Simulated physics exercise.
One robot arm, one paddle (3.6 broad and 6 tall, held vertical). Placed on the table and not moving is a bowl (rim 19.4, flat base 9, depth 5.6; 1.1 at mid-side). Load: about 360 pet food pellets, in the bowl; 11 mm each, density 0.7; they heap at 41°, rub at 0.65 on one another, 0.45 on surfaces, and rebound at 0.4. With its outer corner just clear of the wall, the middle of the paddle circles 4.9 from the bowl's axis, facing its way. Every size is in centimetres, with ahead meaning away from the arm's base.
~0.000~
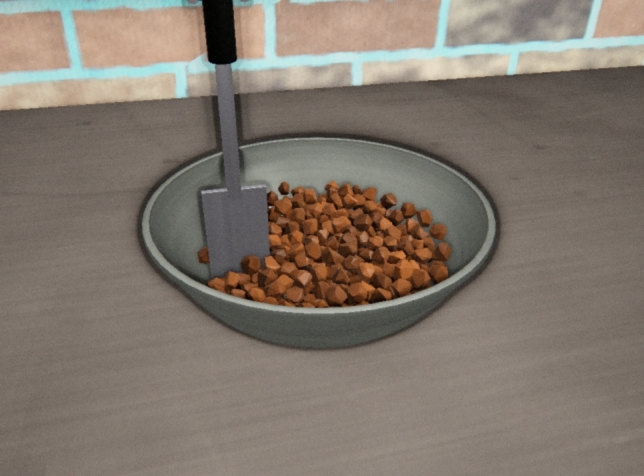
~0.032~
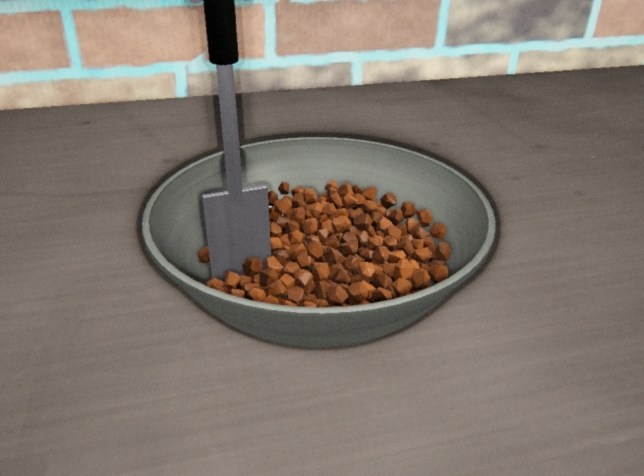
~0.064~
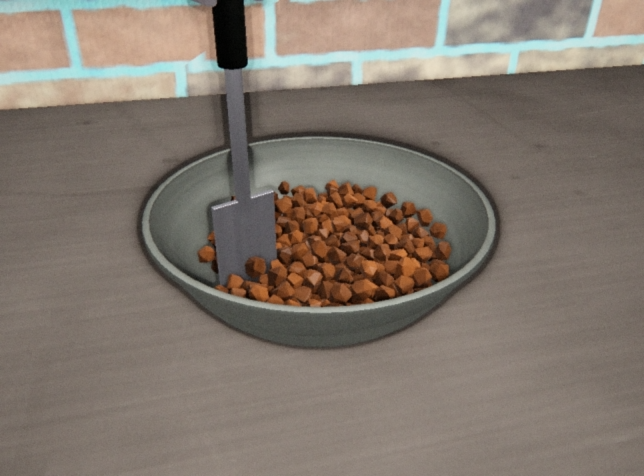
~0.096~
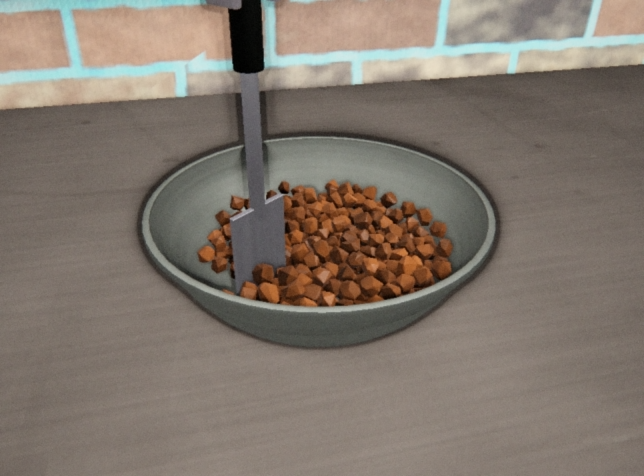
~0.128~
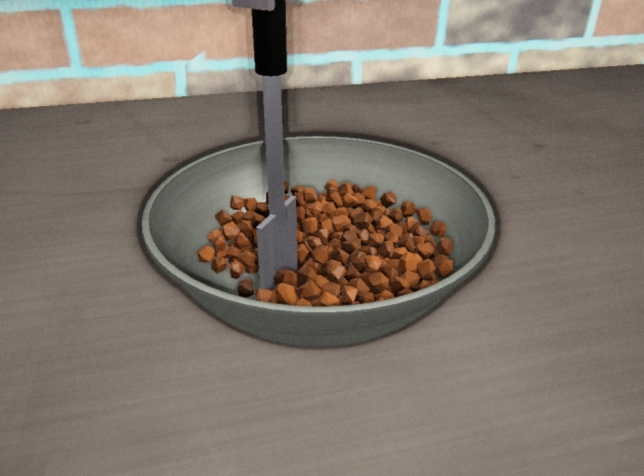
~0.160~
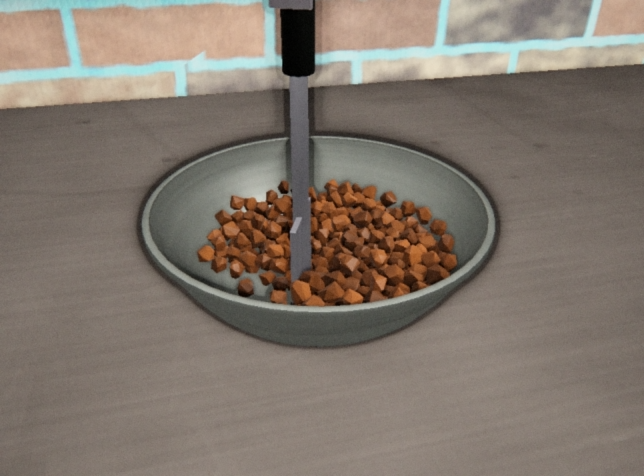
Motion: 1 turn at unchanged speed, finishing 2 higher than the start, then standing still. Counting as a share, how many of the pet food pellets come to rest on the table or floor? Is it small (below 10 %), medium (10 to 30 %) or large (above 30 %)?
It is small.
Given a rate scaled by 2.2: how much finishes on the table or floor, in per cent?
Estimated share: Near 25 per cent.
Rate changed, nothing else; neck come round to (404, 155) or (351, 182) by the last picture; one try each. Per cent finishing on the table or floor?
About 25 and 10 per cent.
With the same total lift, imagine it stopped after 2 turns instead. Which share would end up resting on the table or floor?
It would be around 10 per cent.
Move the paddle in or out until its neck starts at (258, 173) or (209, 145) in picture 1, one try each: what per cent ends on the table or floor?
0 and 0 %.
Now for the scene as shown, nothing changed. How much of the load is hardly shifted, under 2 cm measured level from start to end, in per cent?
Near 20 % of the pieces.
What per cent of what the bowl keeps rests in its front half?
Some 55 per cent.
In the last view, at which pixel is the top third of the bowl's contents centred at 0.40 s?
Around pixel (397, 195).
By 0.40 s, 180° round, highest piece 8 above the table; 357 in the bowl, 2 on the table or floor, 4 in flight or on the tool.
By 0.65 s, 294° round, highest piece 7 above the table; 348 in the bowl, 14 on the table or floor, 1 in flight or on the tool.
By 0.97 s, 0° round, highest piece 6 above the table; 347 in the bowl, 16 on the table or floor.
By 1.67 s, 0° round, highest piece 6 above the table; 347 in the bowl, 16 on the table or floor.
Final count, 347 in the bowl, 16 on the table or floor. That is 4 % on the table or floor.
